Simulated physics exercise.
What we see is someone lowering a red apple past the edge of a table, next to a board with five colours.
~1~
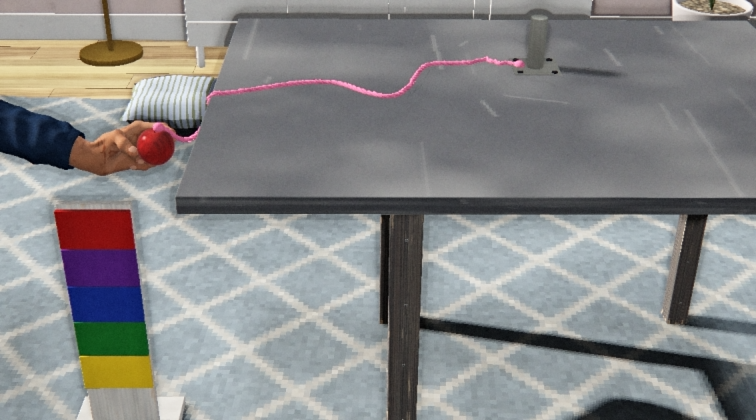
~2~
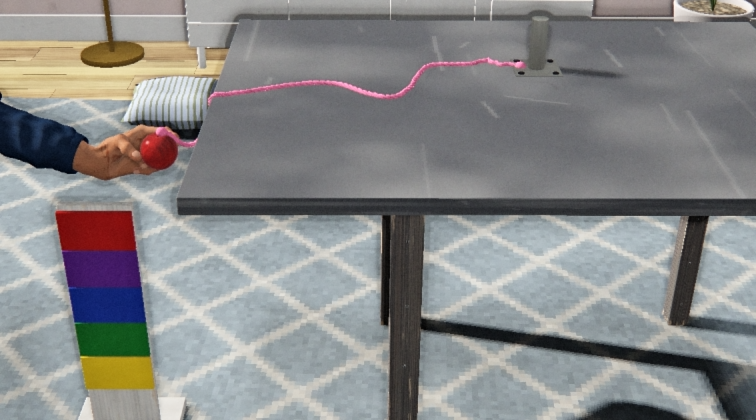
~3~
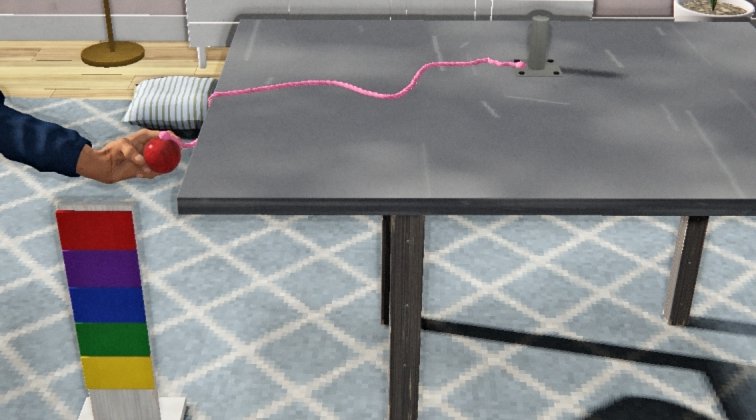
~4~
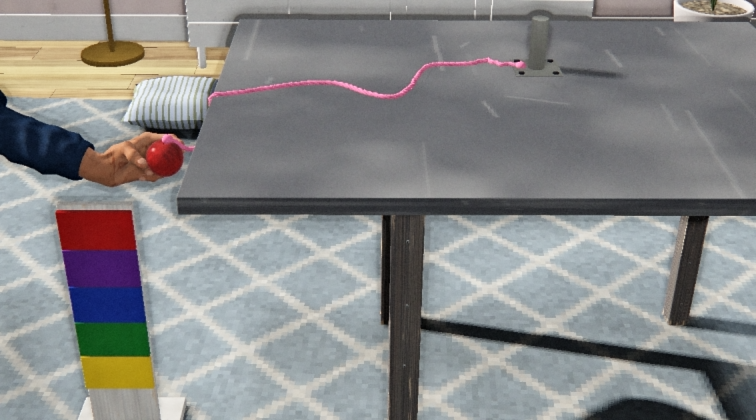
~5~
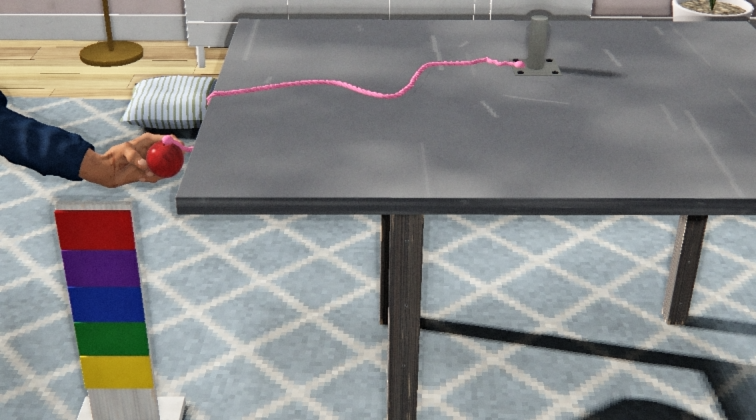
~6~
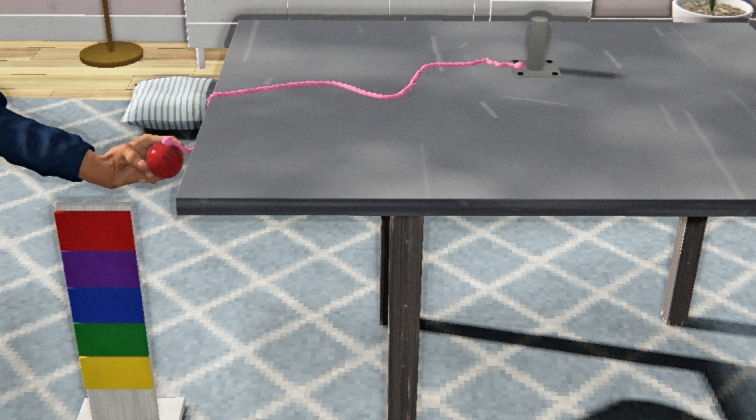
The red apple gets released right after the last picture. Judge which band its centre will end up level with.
I would say purple.
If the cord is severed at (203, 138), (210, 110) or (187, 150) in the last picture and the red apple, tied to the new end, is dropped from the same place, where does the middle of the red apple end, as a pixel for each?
In that order: (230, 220), (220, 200) and (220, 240).
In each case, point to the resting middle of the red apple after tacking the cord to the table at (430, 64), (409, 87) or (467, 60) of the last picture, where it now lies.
In order of the tries: About (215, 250), then (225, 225), then (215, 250).
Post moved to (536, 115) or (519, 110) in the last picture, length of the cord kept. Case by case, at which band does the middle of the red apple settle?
It comes out blue the first time and blue the second time.
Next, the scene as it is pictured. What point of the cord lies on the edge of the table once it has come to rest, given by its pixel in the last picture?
Approx. (290, 86).
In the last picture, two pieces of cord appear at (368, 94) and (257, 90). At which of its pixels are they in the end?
(300, 87) and (212, 131).
Soon after, apple near (192, 262); level with purple.
After that, apple near (255, 250); level with purple.
And then, apple near (216, 267); level with purple.
In the end, apple near (215, 266); level with purple. The cord holds its middle at purple.
